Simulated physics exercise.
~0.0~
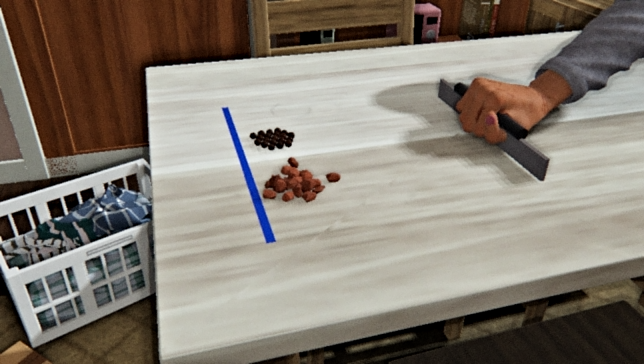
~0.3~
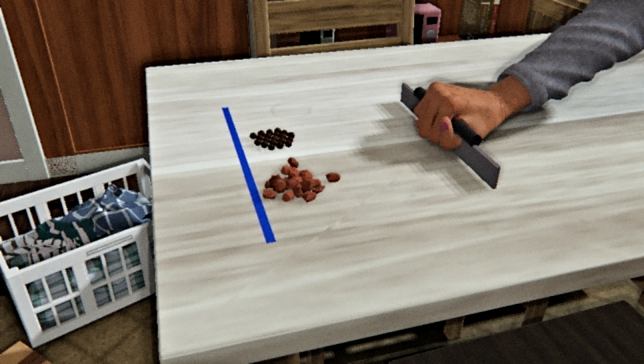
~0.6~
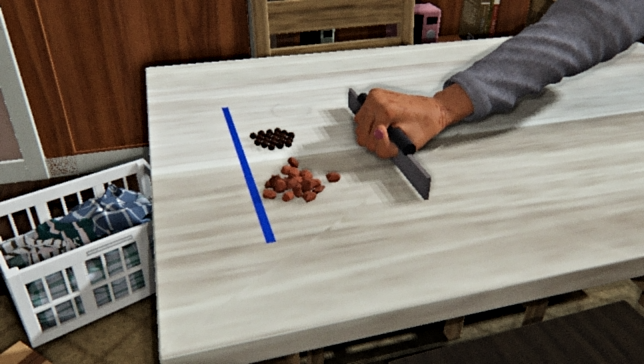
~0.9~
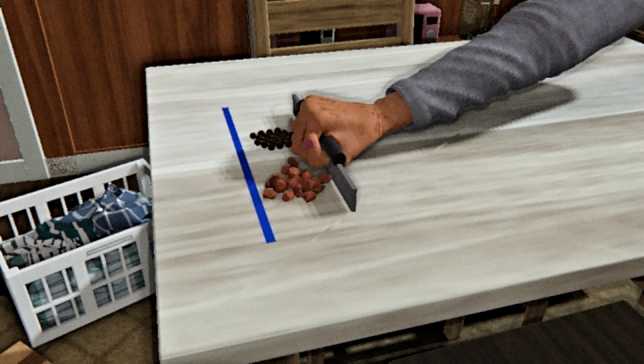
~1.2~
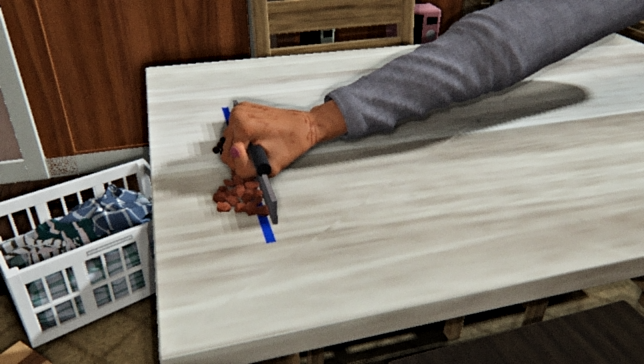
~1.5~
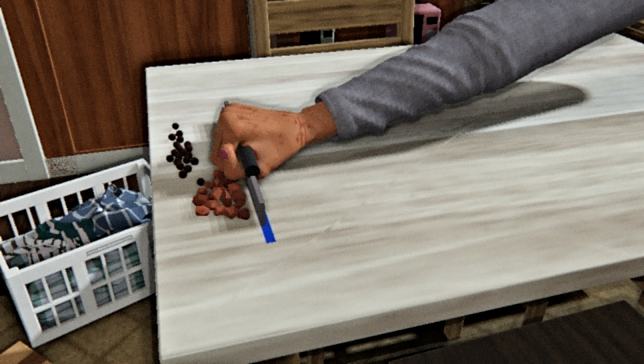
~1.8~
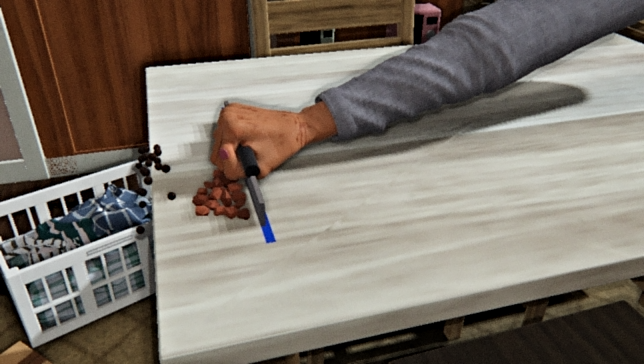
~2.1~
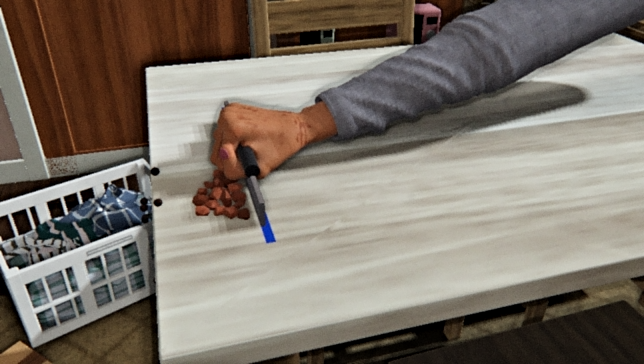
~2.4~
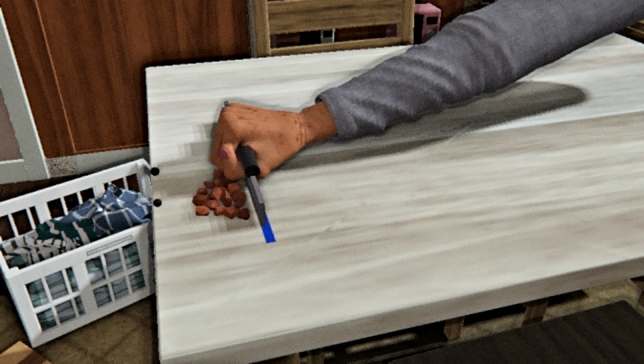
At the start, a hand in a grey sleeve holds a flat scraper at the right of a pale table, with a small heap of dark beads and a heap of reddish-brown nuts lying beside a strip of blue tape. The hand slides the scraper left until it reaches both heaps and pushes them across the tape. The scraper stops at the tape, while the dark beads roll on toward the left edge. Most of them spill over beside the white laundry basket, leaving a few at the edge. The reddish heap settles on the table, and the hand stays still.
